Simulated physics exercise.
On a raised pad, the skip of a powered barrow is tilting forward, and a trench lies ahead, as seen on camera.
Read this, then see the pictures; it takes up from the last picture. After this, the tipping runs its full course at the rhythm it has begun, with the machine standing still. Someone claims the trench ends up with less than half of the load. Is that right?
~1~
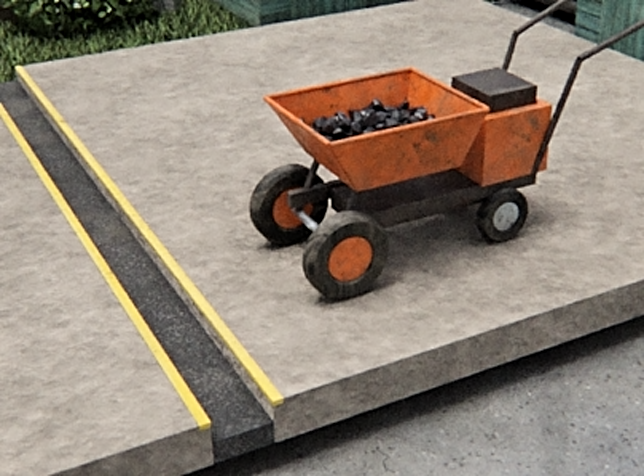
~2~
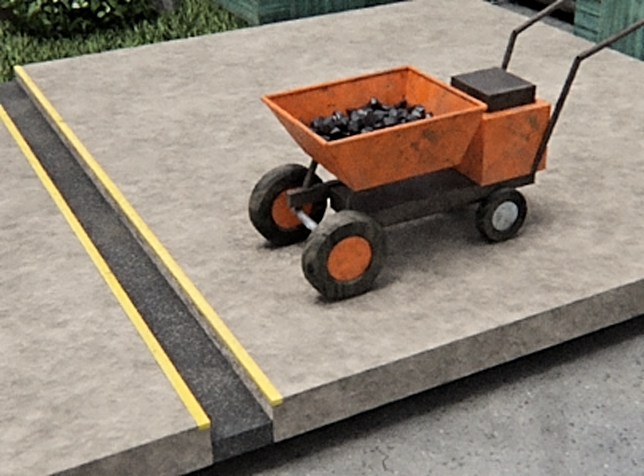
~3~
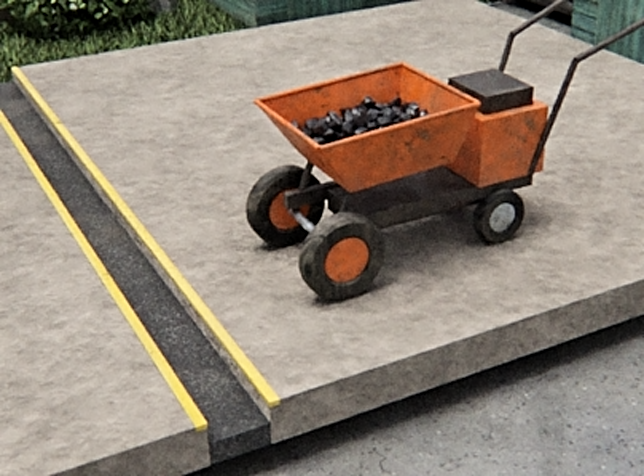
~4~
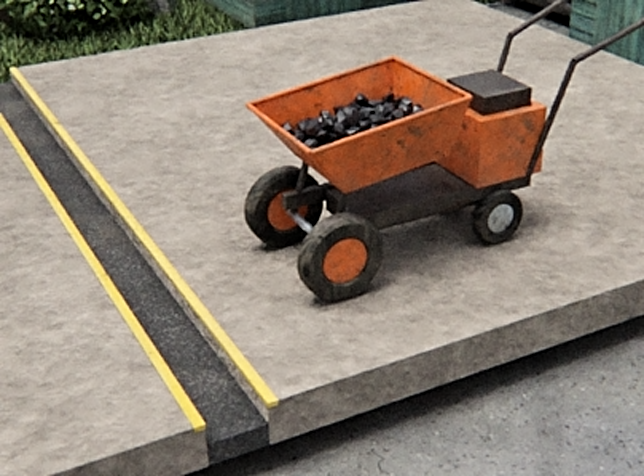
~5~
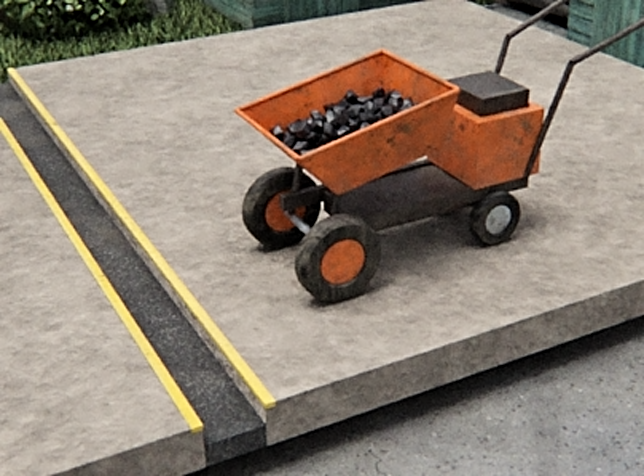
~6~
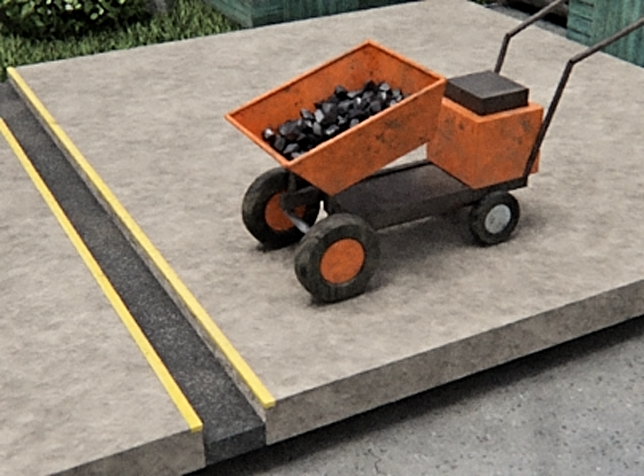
The trench is left with most of the load.
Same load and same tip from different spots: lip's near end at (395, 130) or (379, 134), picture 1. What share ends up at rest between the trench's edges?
Position 1 near 30 %, position 2 near 40 %.
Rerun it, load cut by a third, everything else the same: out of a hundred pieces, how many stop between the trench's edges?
About 90 %.
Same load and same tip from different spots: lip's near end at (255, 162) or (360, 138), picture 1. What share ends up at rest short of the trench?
About 0 % and 30 %.
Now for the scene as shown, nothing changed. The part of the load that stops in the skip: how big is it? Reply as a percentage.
0 %, about.
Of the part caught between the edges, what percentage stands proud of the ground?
Roughly 35 %.
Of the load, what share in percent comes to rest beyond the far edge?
Result: Close to 5 %.
Soon after the last picture, skip tipped steeply; all in the skip.
A little later, skip tipped right over; most in the skip; a stray few short of the trench; about a quarter in or heaped over the trench; a stray few beyond it; a stray few falling.
Later still, skip tipped right over; a stray few in the skip; a small part short of the trench; most in or heaped over the trench; a small part beyond it.
At rest, skip tipped right over; a small part short of the trench; most in or heaped over the trench; a small part beyond it.
